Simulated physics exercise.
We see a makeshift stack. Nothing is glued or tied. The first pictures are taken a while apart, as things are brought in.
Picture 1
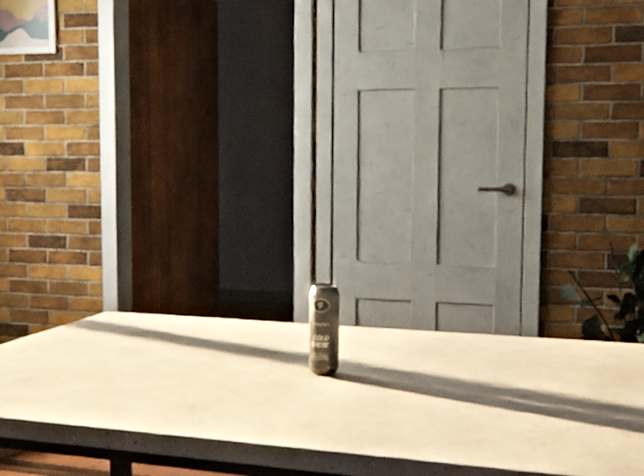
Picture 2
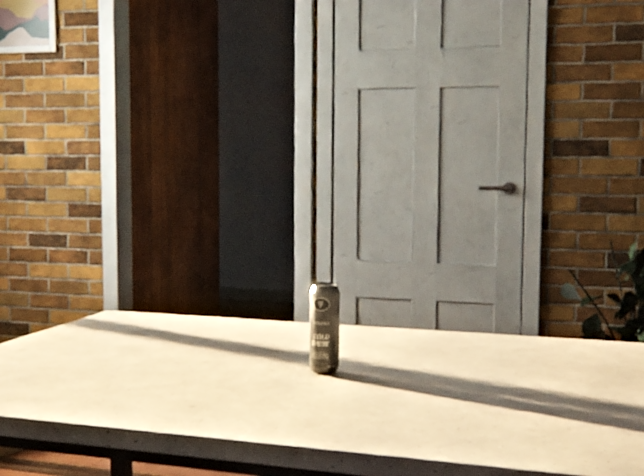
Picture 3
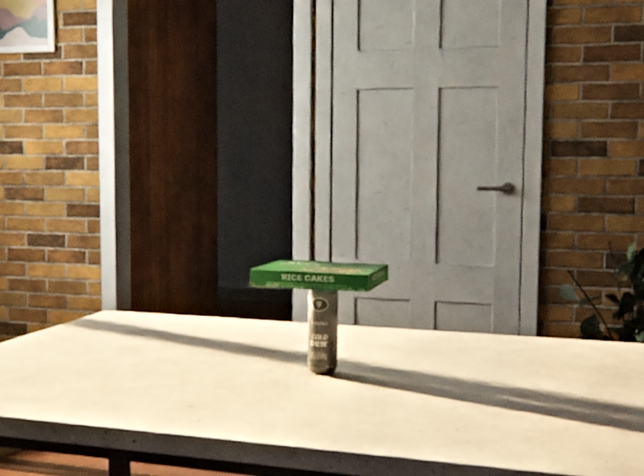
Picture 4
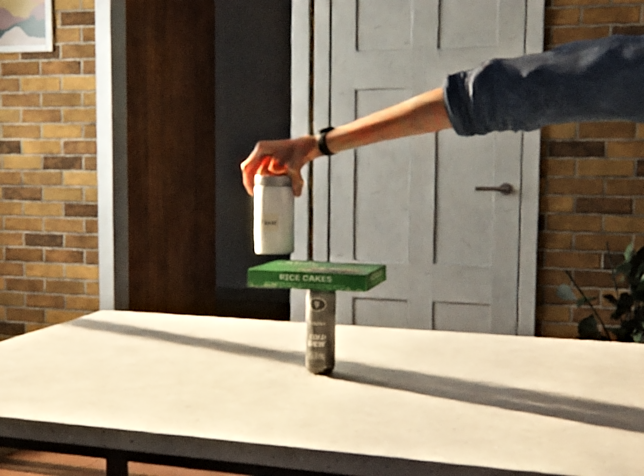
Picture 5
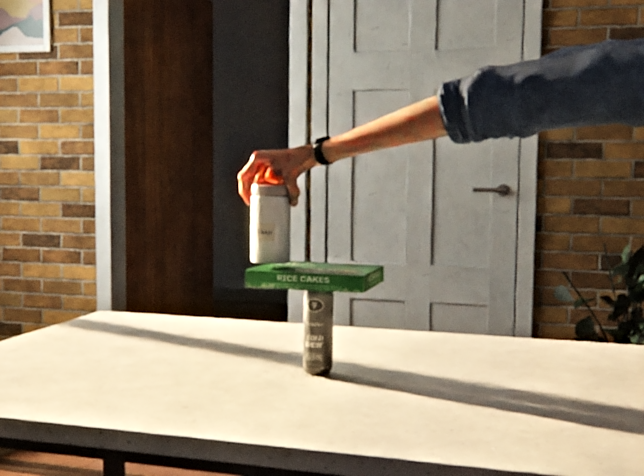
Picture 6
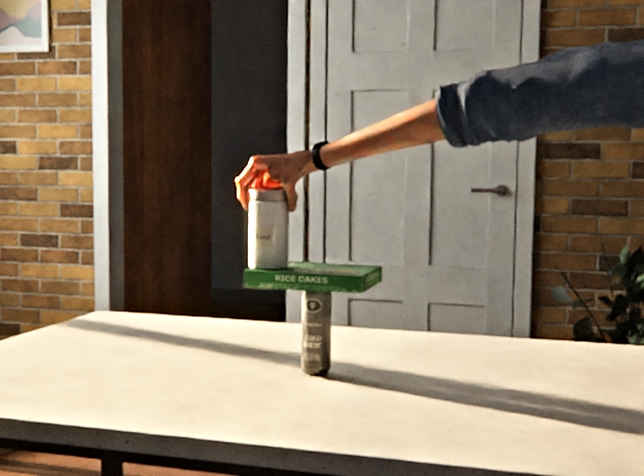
In the video, a grey can stands on a table, then a green box of rice cakes appears on top of it, and a hand reaching from the right lowers a white jar onto the box's left side.
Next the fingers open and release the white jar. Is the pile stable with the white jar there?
It comes apart.
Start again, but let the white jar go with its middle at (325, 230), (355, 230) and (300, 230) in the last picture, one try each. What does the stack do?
In the first case it stays up; in the second case it comes apart; in the third case it holds.
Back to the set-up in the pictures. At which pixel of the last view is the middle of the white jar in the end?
Near (176, 352).
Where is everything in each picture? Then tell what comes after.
In the first picture, the last thing is not in view yet; grey can (324, 329).
In the second picture, the last thing is not in view yet; grey can (325, 328).
In the third picture, the last thing is not in view yet; grey can (323, 328).
In the fourth picture, coming down; white jar (275, 214); grey can (321, 328).
In the fifth picture, coming down; white jar (271, 224); grey can (318, 329).
In the sixth picture, in place under the hand; white jar (269, 229); grey can (316, 329).
Then, 0.40 s past the last view, white jar and green packet now fallen.
Then, 0.50 s past the last view, things are still on the move.
Finally, fallen, white jar and green packet; grey can still in place. Final places as the last picture's camera would see them, white jar near (175, 352). The stack gives way.
